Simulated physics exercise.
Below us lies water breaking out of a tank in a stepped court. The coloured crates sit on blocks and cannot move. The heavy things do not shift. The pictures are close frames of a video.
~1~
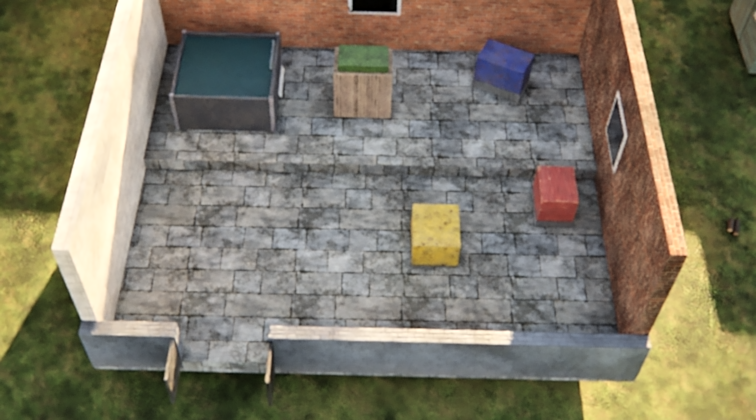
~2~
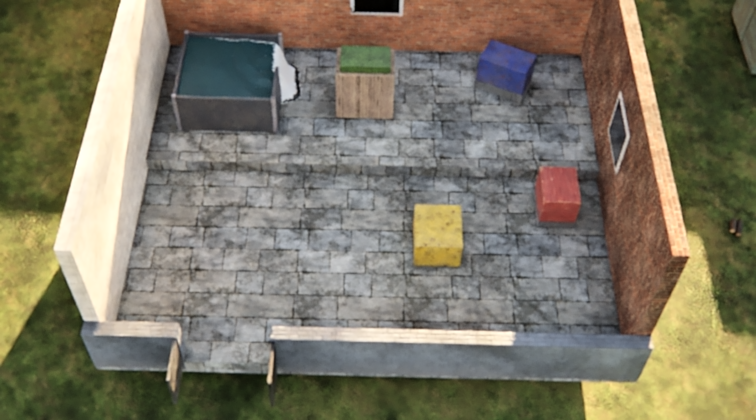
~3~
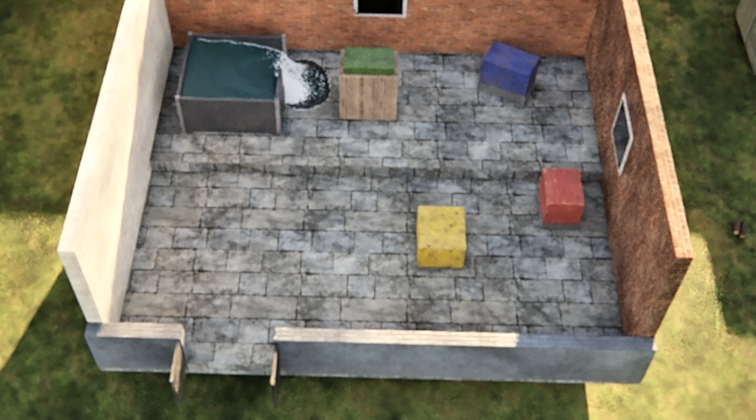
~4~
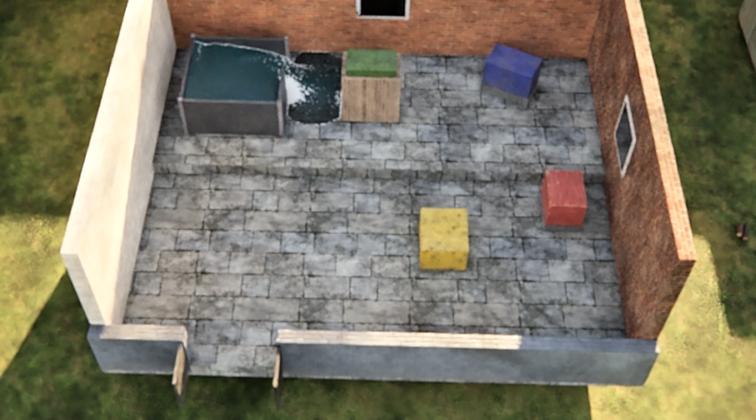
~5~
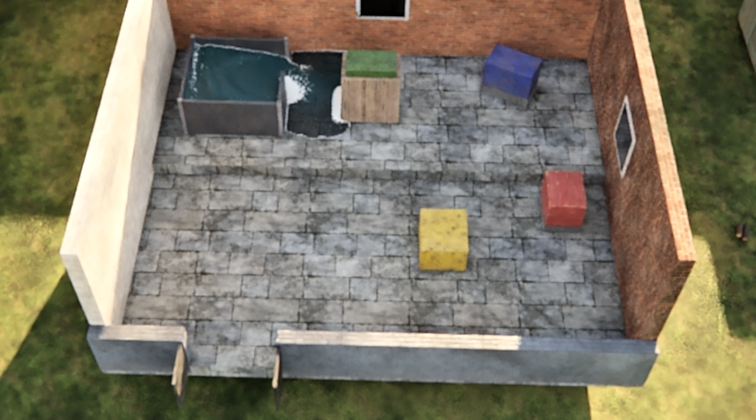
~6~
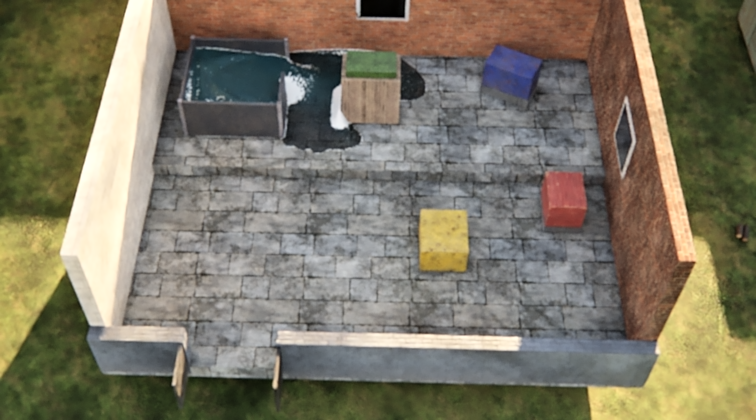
Water bursts from the right side of a grey tank at the back left of a roofless, stone-paved court, seen from high above with grass around it. A green-topped wooden crate stands beside the tank, a blue block at the back right, and red and yellow blocks nearer. The water spreads rightward to the crate, then forward and around behind it, while the view shifts very slightly before settling.
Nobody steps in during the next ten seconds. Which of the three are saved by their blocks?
The red crate is wetted; the blue crate is wetted; the yellow crate is wetted.
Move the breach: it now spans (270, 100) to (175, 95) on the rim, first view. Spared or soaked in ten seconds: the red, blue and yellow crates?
One by one: Red crate remains dry; blue crate is spared; yellow crate is topped.
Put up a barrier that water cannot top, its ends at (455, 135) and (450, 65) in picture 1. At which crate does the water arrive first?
First comes the crate marked blue.
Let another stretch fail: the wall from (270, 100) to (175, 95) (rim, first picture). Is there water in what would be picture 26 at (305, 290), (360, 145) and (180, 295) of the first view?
In that order: Wet, dry, under water.
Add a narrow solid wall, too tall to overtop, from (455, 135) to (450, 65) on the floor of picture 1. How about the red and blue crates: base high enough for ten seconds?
In short: Red crate keeps dry; blue crate stays dry.
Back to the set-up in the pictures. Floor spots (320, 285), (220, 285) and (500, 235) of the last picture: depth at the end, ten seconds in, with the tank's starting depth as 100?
About 6, 4 and 6 per cent.
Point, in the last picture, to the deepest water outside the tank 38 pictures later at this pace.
Roughly at (552, 193).
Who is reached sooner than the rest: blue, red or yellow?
That is the crate marked blue.
A moment on, water covers 15 % of the floor; the red crate not reached, the blue crate water round its plinth, the yellow crate not reached.
Next, water covers 30 % of the floor; the red crate not reached, the blue crate water round its plinth, the yellow crate water round its plinth.
Then, water covers 55 % of the floor; the red crate water round its plinth, the blue crate water round its plinth, the yellow crate water round its plinth.
Later, water covers 70 % of the floor; the red crate water round its plinth, the blue crate water round its plinth, the yellow crate water round its plinth.
In the end, water covers 85 % of the floor; the red crate was topped, the blue crate was topped, the yellow crate was topped.
